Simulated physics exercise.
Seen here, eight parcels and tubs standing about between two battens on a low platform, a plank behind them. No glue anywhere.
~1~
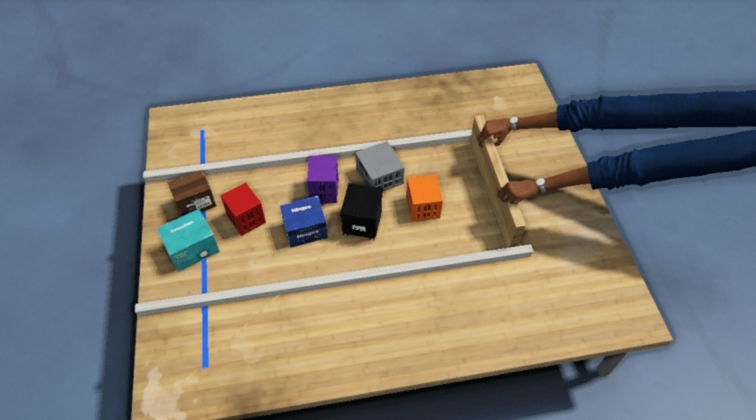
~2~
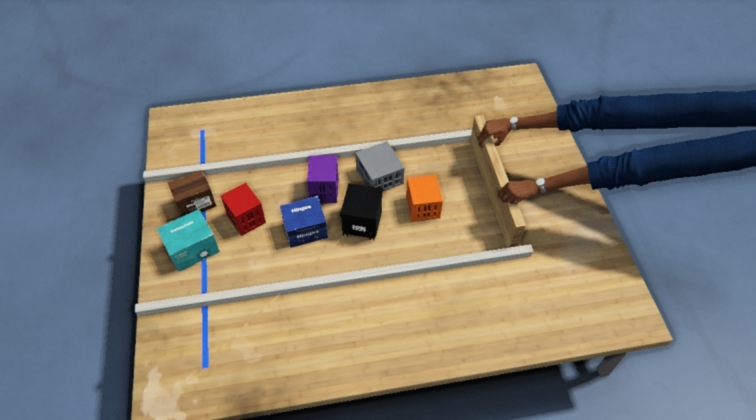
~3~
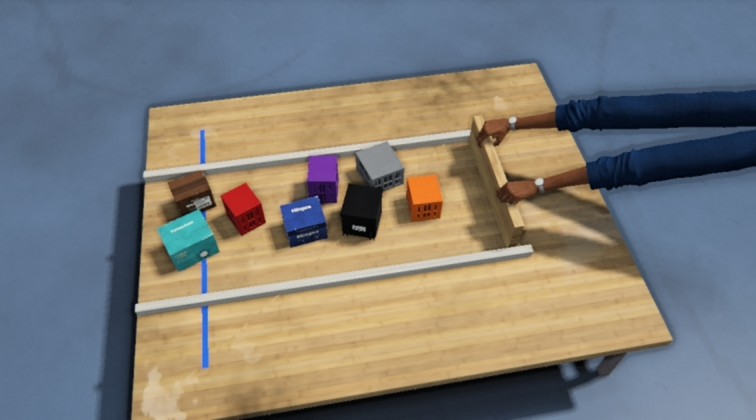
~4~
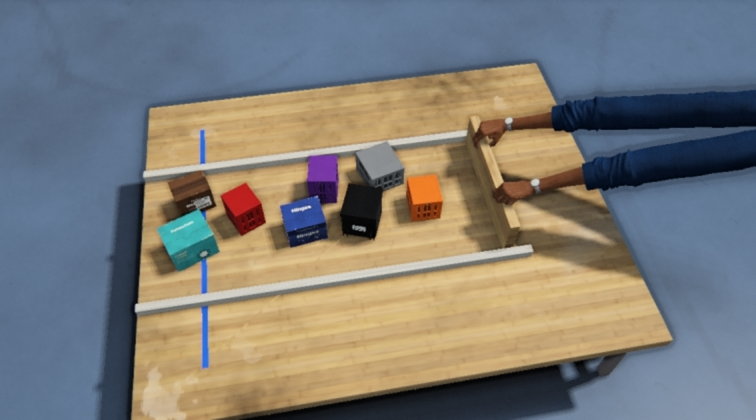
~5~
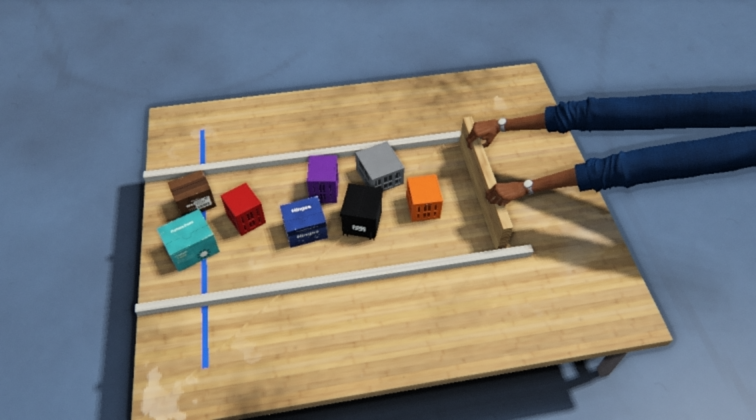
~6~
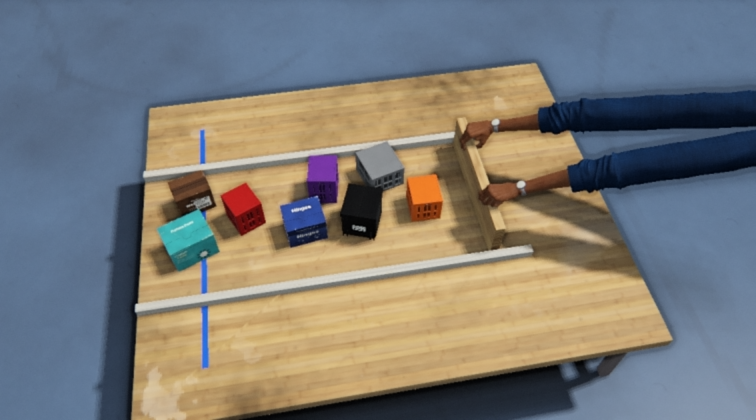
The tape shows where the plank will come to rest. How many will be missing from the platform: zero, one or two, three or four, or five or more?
The number that fall off is three or four.
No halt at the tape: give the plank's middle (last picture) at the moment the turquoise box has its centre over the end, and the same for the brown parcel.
About (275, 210), and (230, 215) for the other.
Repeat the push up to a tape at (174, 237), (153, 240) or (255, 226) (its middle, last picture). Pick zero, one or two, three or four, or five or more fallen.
Taking them in turn, 5 or more; more than four; either one or two.
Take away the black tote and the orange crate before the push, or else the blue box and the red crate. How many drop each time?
The counts: 1 and 2.
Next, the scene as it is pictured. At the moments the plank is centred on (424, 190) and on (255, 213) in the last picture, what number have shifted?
By then 1, and 8.
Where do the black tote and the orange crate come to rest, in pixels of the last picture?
The black tote stops around (150, 247); the orange crate around (186, 232).
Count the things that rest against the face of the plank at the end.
The number is 2.
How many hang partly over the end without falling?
Overhanging: 2.
Soon after, none off yet; turquoise box at rest near (189, 240); brown parcel at rest near (193, 195); red crate moving near (242, 209).
In the end, the number that fall off is three or four; gone, blue box, red crate, brown parcel and turquoise box.
